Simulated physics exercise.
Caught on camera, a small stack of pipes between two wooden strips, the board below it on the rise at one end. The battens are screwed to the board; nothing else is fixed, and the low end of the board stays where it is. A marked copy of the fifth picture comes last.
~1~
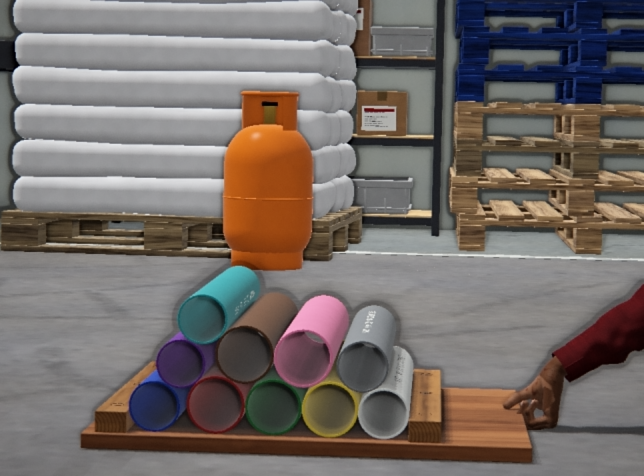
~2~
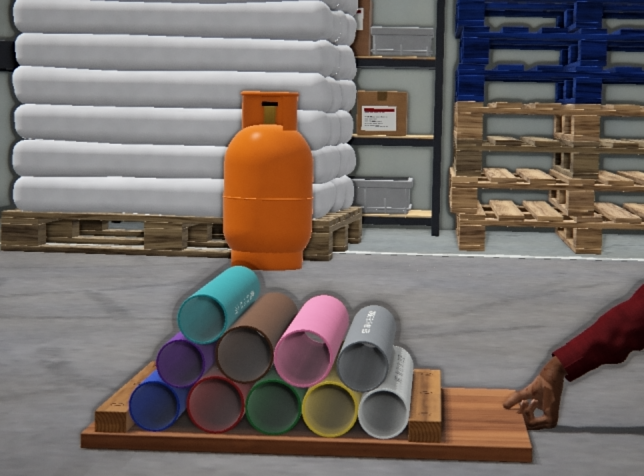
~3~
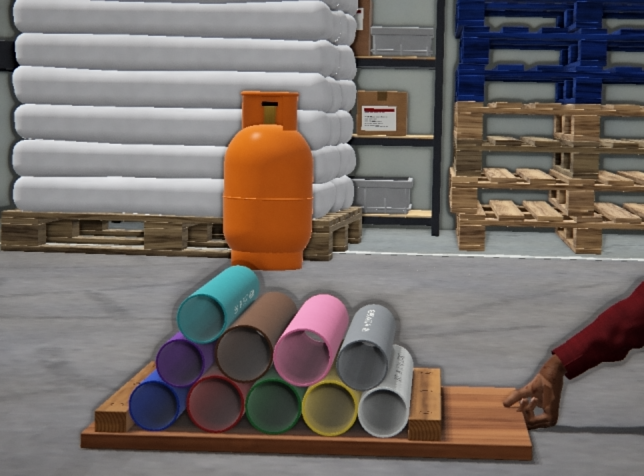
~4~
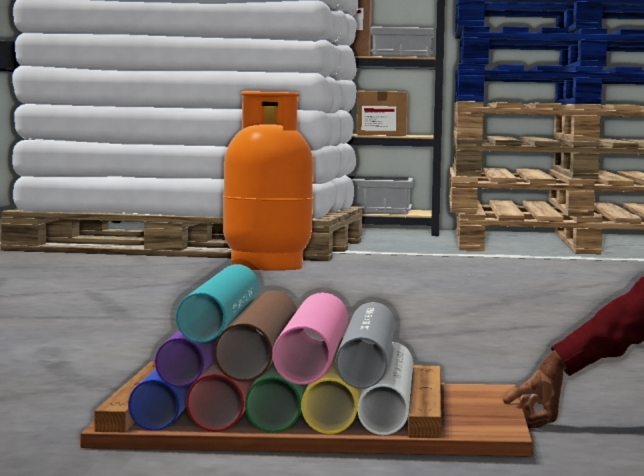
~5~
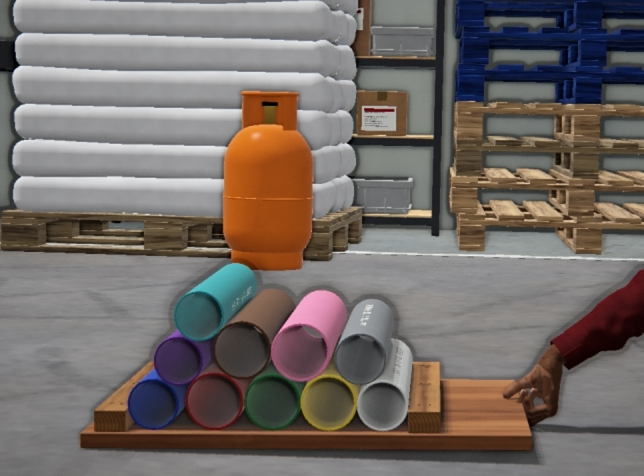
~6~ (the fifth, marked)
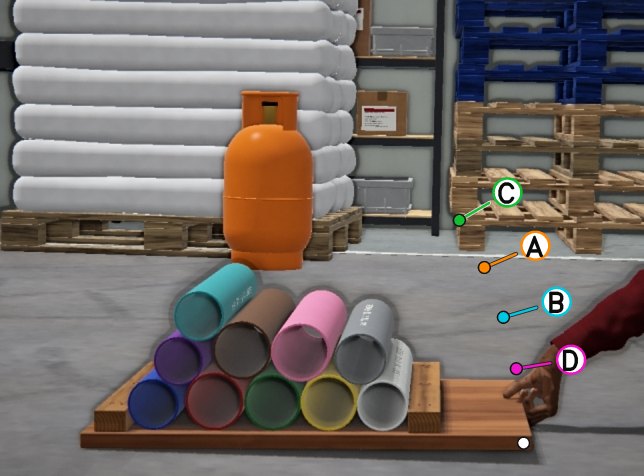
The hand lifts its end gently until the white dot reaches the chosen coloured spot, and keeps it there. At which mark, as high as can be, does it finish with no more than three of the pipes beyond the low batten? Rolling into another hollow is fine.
Stop at A.
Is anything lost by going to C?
Yes, at C.
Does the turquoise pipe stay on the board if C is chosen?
No.
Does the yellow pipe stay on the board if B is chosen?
Yes, with B.
On the marked copy, A at (484, 267); B at (503, 317); C at (459, 221); D at (516, 369); the white dot at (523, 443).
Taking A. A third of the way, board at 16°.
Two thirds of the way, board at 25°.
When it is over, board at 25°, two over the low batten (purple, turquoise).
As for the rest, B none over the low batten; C four over the low batten (purple, pink, brown, turquoise); D none over the low batten.
